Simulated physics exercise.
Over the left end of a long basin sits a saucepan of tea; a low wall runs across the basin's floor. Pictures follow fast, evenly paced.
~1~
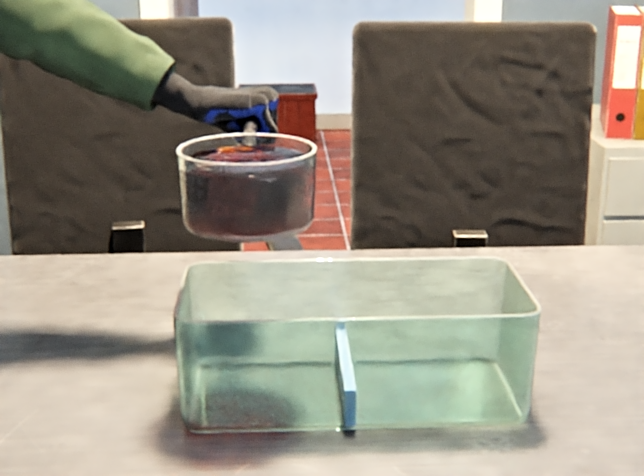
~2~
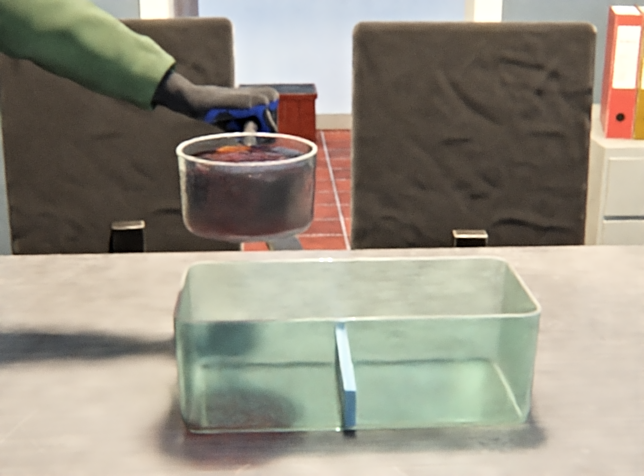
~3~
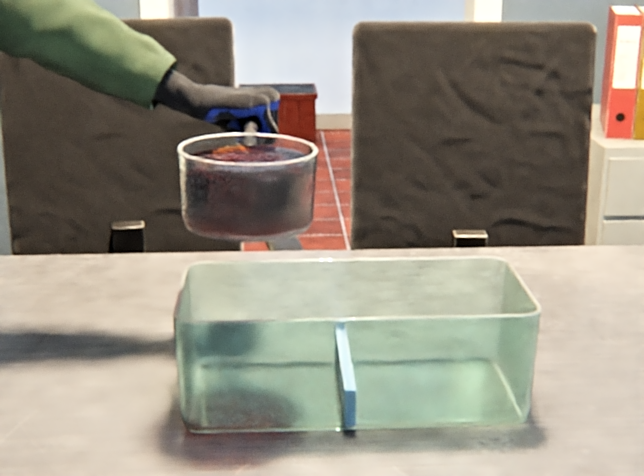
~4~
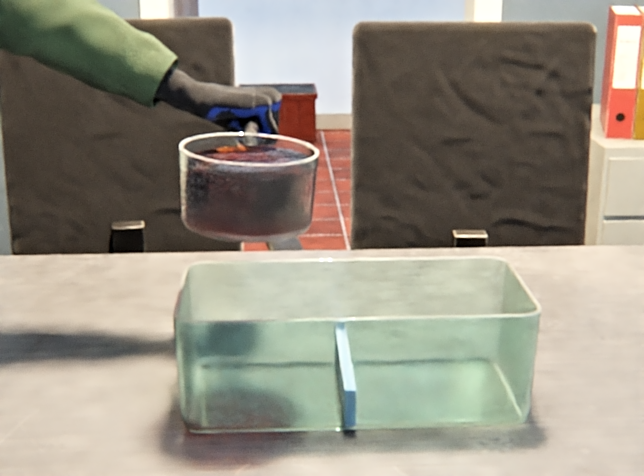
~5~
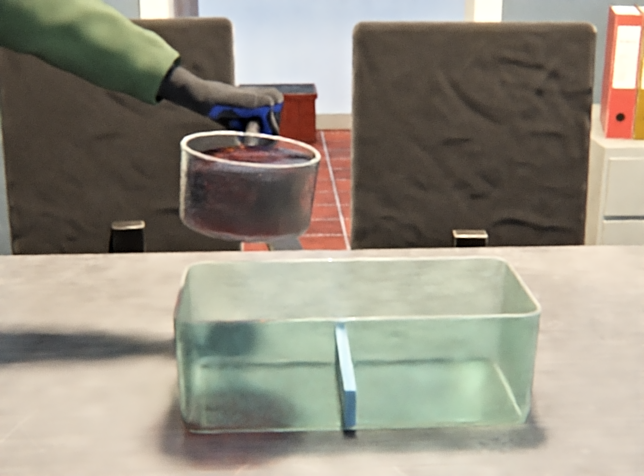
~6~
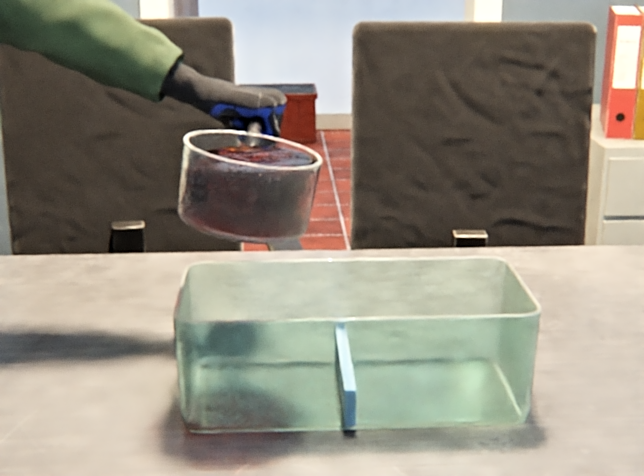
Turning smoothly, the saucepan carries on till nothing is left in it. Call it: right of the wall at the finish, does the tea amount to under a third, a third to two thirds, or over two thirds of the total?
Over two thirds of the total.
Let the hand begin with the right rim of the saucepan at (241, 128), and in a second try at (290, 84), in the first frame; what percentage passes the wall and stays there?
Close to 15 % for the first start and close to 70 % for the second.
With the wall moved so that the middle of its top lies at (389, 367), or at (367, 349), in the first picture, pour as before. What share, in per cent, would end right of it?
About 45 per cent on the first try, and 65 per cent on the second.
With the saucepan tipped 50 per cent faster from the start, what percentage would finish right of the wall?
It comes to 75 per cent or so.
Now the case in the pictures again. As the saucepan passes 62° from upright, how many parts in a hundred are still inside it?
Amount still in: Approx. 60 %.
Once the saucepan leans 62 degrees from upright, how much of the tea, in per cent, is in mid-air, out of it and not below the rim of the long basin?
Roughly 25 %.
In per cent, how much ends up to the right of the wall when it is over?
That share comes out near 80 percent.
A moment on, the saucepan is tipped part way and 60 per cent is still to pour, 1 is left of the wall and 15 right of it.
Next, the saucepan is tipped on its side and 11 per cent is still to pour, 9 is left of the wall and 73 right of it.
Then the saucepan is tipped right over and 0 per cent is still to pour, 20 is left of the wall and 79 right of it.
Later the saucepan is tipped right over and 0 per cent is still to pour, 21 is left of the wall and 78 right of it.
Finally, 21 per cent lies left of the wall, 78 right of it and 0 outside.
